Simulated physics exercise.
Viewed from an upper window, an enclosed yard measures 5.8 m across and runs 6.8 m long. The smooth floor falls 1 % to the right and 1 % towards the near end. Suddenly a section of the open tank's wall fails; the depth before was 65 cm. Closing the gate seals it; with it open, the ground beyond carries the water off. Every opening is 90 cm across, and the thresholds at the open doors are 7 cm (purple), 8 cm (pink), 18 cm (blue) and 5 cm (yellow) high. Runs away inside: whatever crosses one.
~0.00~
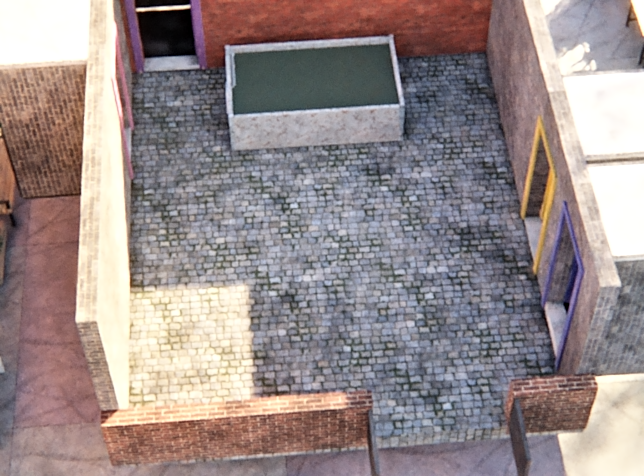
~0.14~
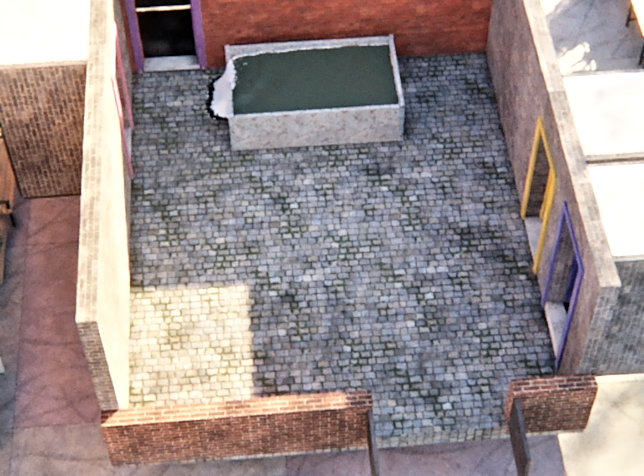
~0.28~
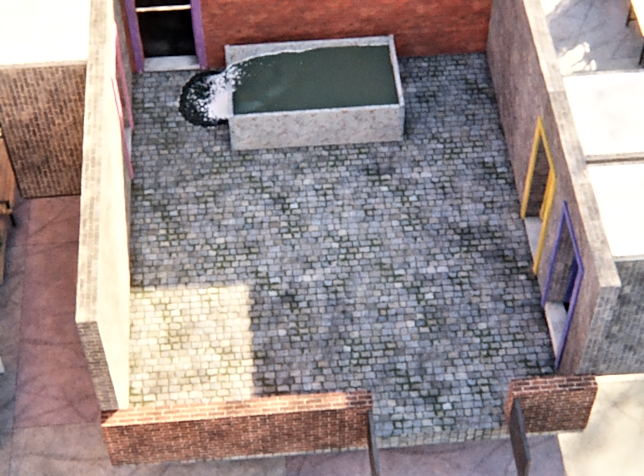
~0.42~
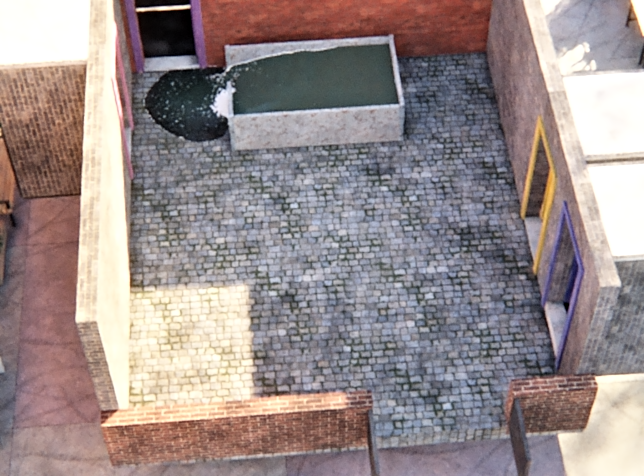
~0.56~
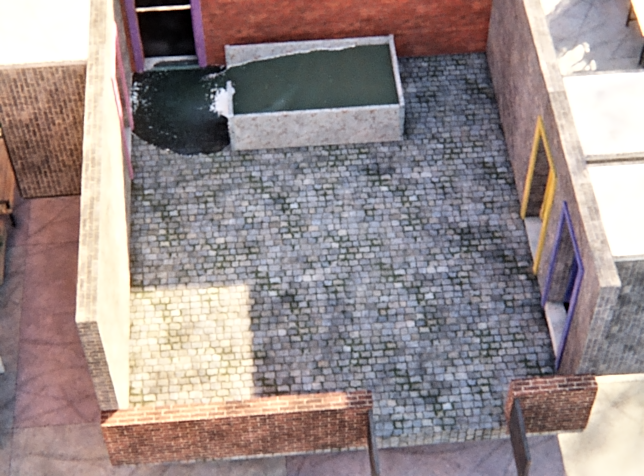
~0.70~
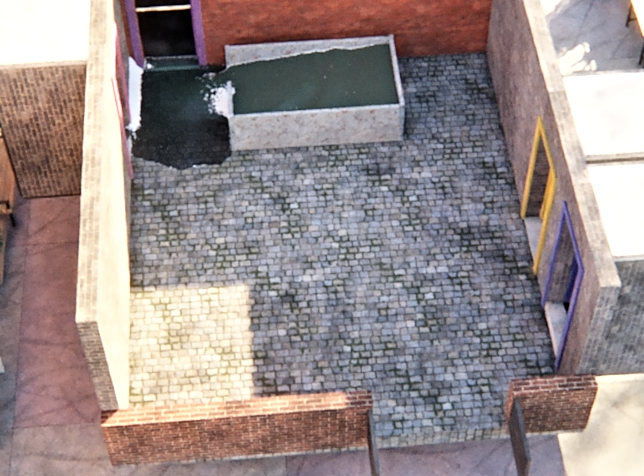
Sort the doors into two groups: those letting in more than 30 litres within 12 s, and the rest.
The purple door goes in the first group; the pink door goes in the first group; the blue door goes with the rest; the yellow door goes with the rest.
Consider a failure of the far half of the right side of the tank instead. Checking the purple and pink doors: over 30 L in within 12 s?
Well, against that limit, at purple it's within bounds, and at pink it's within bounds.
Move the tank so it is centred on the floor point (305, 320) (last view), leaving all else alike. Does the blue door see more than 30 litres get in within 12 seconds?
Then: Blue not over.
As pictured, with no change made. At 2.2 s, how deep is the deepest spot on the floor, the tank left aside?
Max around 36 cm.
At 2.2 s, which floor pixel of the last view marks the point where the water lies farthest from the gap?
Somewhere near pixel (130, 302).
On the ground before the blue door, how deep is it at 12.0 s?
8.5 cm.
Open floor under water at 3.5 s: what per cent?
Covered: Roughly 35 %.
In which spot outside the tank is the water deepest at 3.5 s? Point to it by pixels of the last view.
Around (144, 99).
After 1.4 s water covers 10 % of the floor and is deepest (36 cm) near (144, 107); purple door 25 cm at the sill, 40 L in, pink door 17 cm at the sill, 9 L in, blue door not reached, yellow door not reached.
After 2.2 s water covers 15 % of the floor and is deepest (36 cm) near (144, 99); purple door 28 cm at the sill, 135 L in, pink door 18 cm at the sill, 38 L in, blue door not reached, yellow door not reached.
After 3.5 s water covers 35 % of the floor and is deepest (24 cm) near (144, 99); purple door 23 cm at the sill, 279 L in, pink door 14 cm at the sill, 77 L in, blue door not reached, yellow door not reached.
After 7.0 s water covers 60 % of the floor and is deepest (15 cm) near (144, 99); purple door 14 cm at the sill, 462 L in, pink door 10 cm at the sill, 114 L in, blue door not reached, yellow door not reached.
After 12.0 s water covers 75 % of the floor and is deepest (10 cm) near (561, 406); purple door 8 cm at the sill, 519 L in, pink door 6 cm at the sill, 119 L in, blue door 9 cm at the sill, 0 L in, yellow door 5 cm at the sill, 0 L in.
